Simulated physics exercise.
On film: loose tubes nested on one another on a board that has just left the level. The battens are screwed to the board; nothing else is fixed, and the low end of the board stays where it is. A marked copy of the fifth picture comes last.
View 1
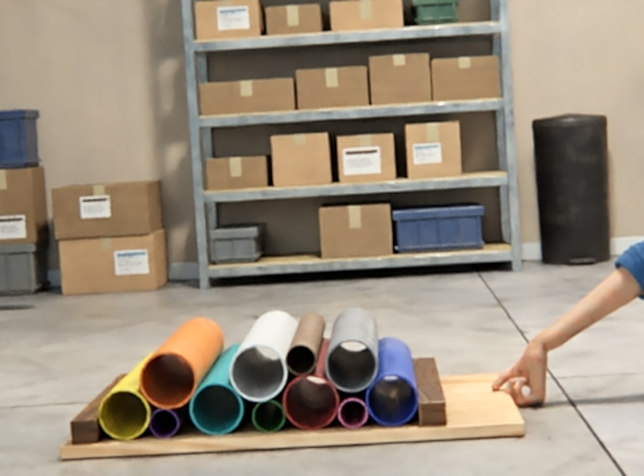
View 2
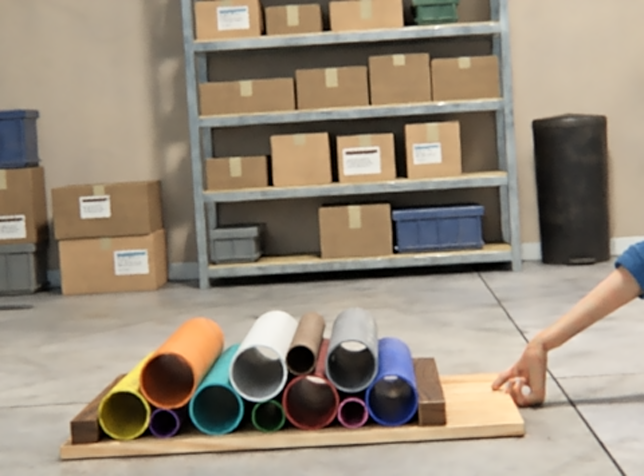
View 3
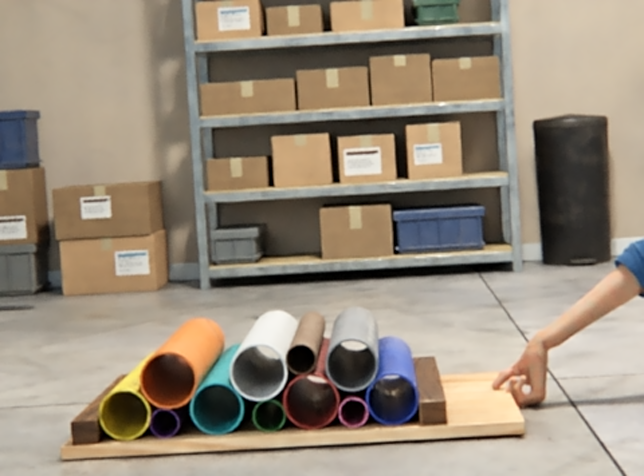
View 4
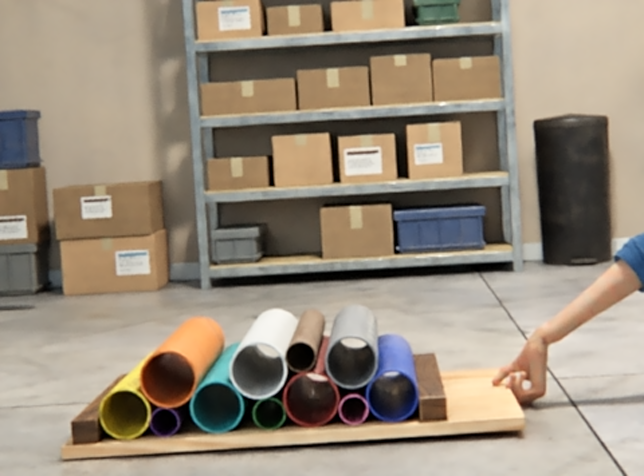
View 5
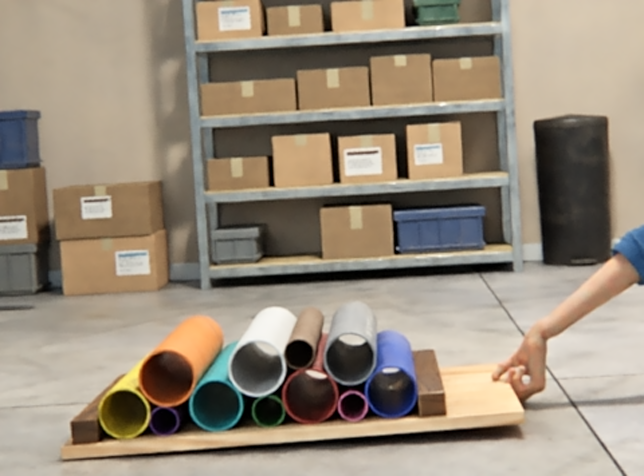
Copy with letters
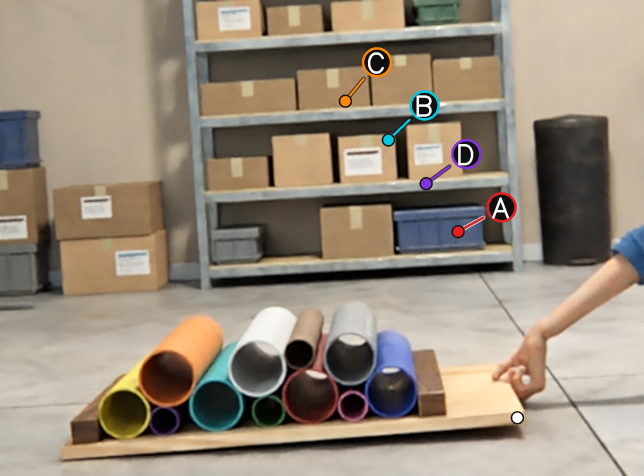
In a storeroom, a hand slightly lifts the right end of a board holding colourful tubes.
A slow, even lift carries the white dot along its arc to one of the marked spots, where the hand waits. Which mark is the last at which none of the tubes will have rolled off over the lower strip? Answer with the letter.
The answer is mark B.
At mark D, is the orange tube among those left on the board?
Yes.
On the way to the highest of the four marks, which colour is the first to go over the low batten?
It is the orange one.
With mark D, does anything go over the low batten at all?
No.
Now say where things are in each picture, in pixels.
Red tube (311, 402); pink tube (353, 413), in the first picture.
Pink tube (353, 413); blue tube (392, 400), in the second picture.
Board (298, 401); red tube (312, 401); pink tube (354, 412), in the third picture.
Board (299, 399); yellow tube (125, 413), in the fourth picture.
Board (298, 397); yellow tube (124, 413), in the fifth picture.
On the marked copy, A at (458, 232); B at (388, 140); C at (345, 101); D at (426, 184); the white dot at (517, 418).
With B. Early on, board at 21°.
Further on, board at 40°.
At the end, board at 40°, none over the low batten.
As for the rest, A none over the low batten; C two over the low batten (white, orange); D none over the low batten.
